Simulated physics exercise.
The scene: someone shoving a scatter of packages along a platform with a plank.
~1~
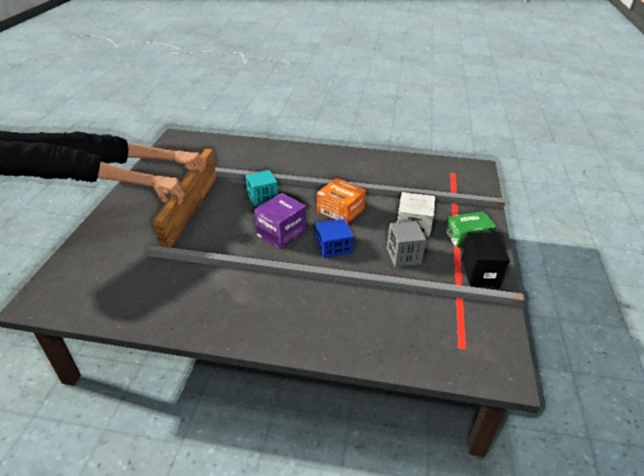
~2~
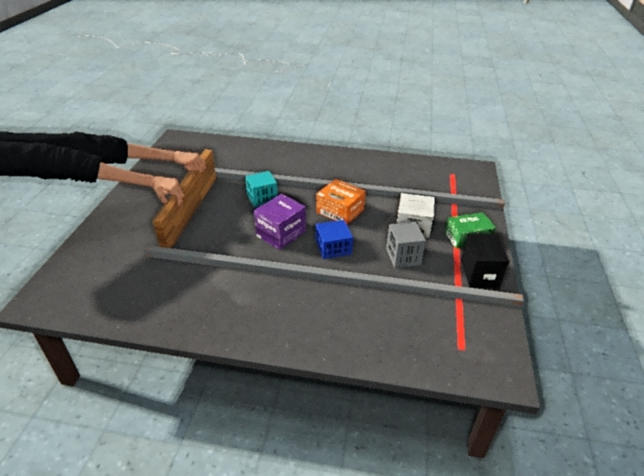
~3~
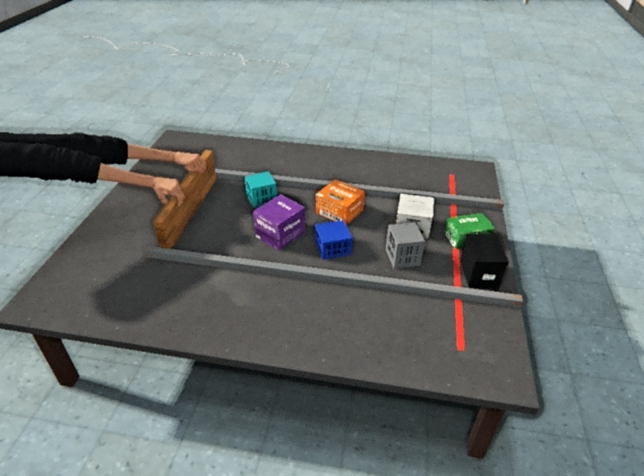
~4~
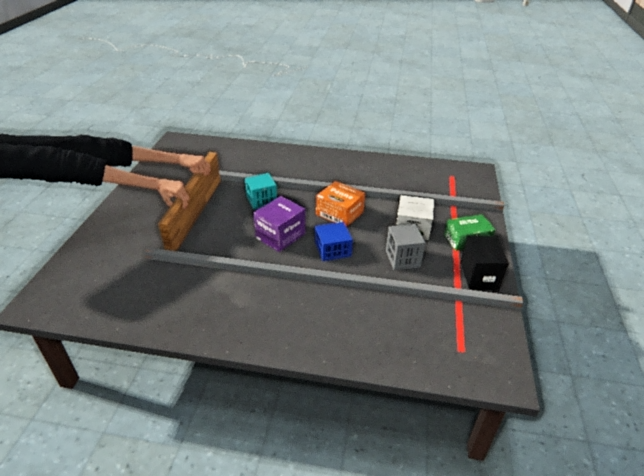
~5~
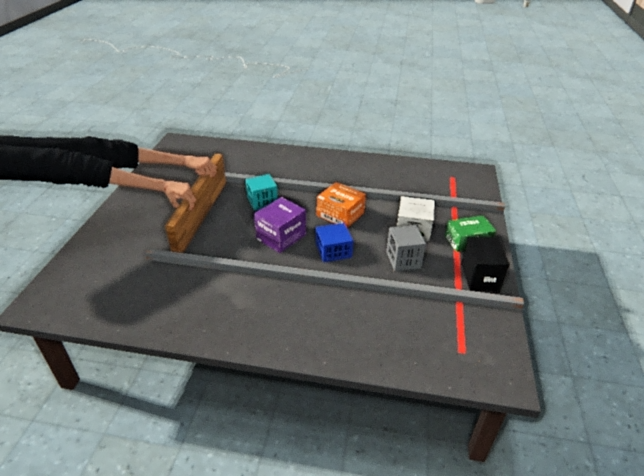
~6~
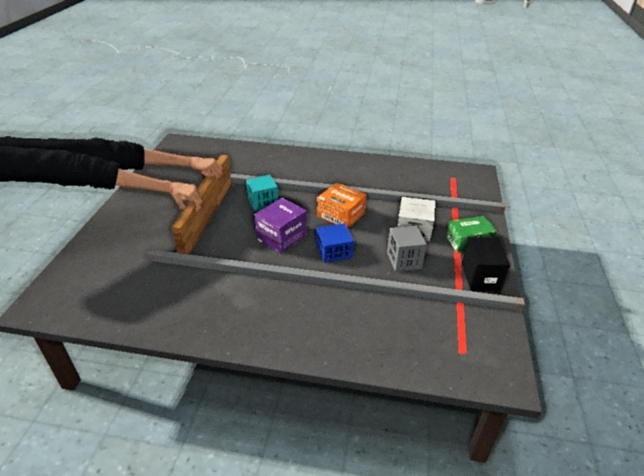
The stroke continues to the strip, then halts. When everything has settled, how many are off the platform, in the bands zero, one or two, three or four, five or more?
I foresee three or four drops here.
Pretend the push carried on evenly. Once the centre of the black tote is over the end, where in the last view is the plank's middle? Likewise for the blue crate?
About (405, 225), and (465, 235) for the other.
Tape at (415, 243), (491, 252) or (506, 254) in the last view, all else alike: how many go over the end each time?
Down on the ground: 2, 6 and 8.
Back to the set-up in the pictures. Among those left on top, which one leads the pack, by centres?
The white box is the one.
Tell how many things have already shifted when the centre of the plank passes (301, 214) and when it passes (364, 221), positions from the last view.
The first number is 4, the next one 7.
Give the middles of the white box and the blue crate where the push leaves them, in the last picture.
In the last picture the white box sits at (512, 237) while the blue crate sits at (511, 270).
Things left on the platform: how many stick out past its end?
It comes to 3.
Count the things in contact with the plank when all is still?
It's 2 of them.
Early on, none off yet; black tote at rest near (484, 265); green box at rest near (471, 234); white box at rest near (416, 219).
A while later, none off yet; black tote at rest near (484, 265); green box at rest near (471, 234); white box travelled a little near (429, 221).
Further along, none off yet; black tote travelled about its own width near (526, 275); green box leaning well over near (526, 253); white box travelled well along near (490, 233).
Finally, the number that fall off is three or four; lost, grey crate, green box and black tote.
